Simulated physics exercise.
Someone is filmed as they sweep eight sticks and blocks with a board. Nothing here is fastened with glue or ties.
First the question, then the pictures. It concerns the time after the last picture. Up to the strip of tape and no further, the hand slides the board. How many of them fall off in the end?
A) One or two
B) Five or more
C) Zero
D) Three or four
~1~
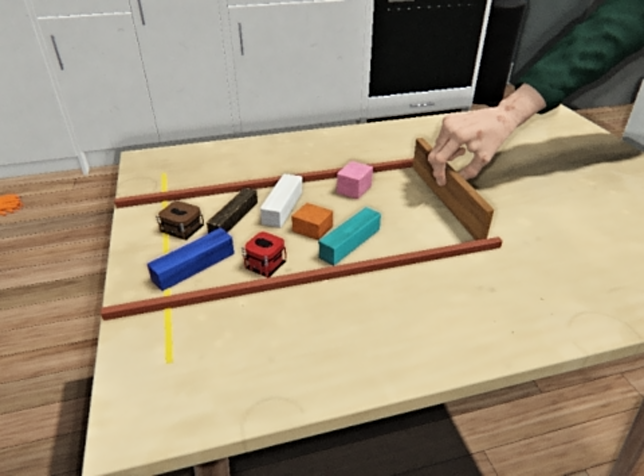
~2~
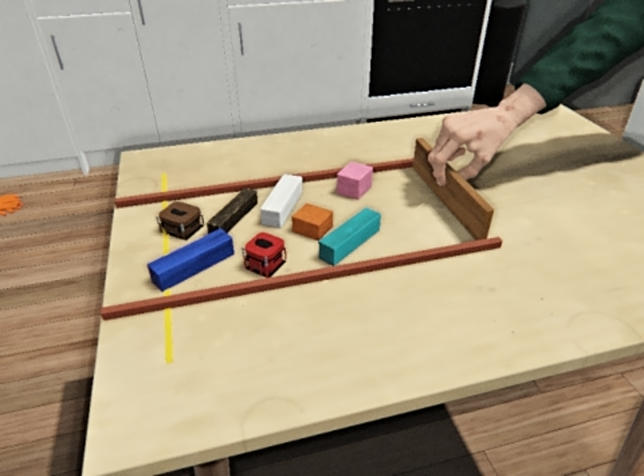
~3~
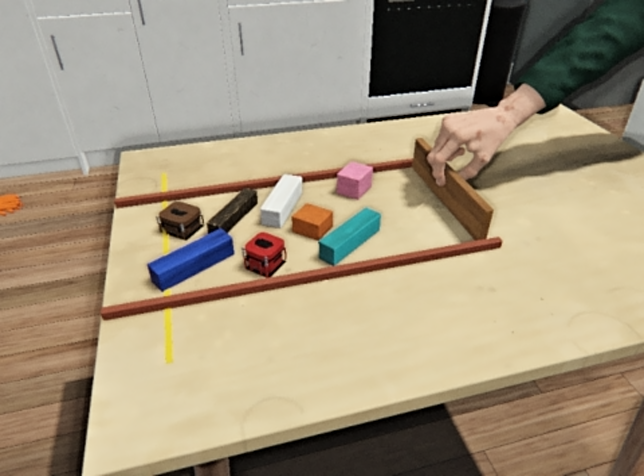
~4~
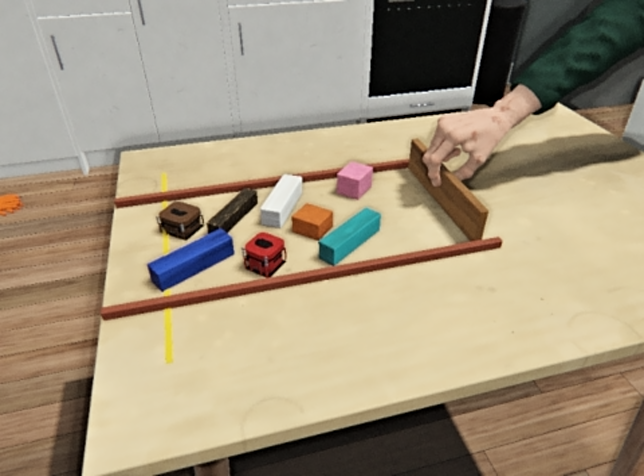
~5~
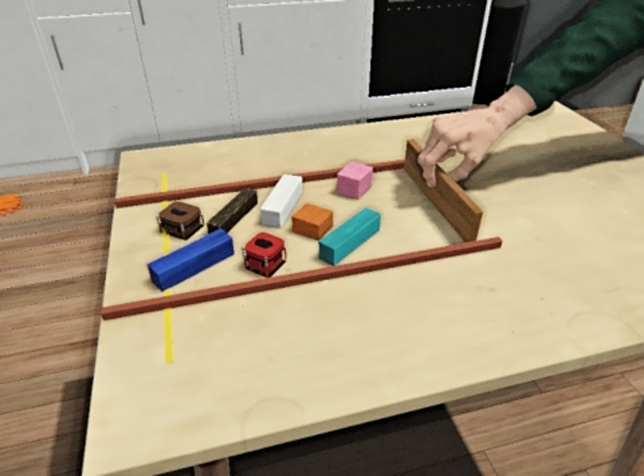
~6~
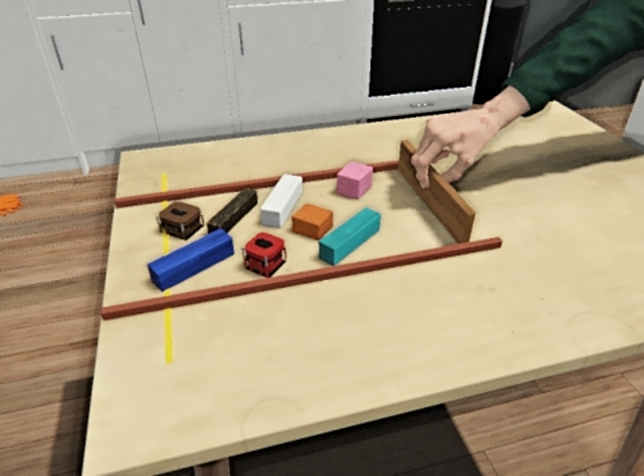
(D) Three or four.
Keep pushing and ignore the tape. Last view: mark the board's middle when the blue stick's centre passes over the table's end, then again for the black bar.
Roughly (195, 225); roughly (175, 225).
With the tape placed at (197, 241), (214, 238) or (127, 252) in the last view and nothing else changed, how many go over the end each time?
Those tries give 1, 0 and 7.
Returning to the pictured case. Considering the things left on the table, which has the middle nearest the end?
Going by centres, it is the red case.
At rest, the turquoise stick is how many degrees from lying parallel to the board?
Misalignment: Close to 45°.
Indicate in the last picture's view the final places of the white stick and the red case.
The white stick at (123, 218), the red case at (112, 261).
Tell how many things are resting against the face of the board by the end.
The number is 3.
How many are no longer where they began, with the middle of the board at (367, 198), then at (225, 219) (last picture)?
One spot: 2. Other spot: 8.
Soon after, none off yet; brown case at rest near (181, 221); blue stick at rest near (193, 259); black bar at rest near (234, 212).
At rest, the number that fall off is three or four; fallen, black bar, blue stick and brown case.
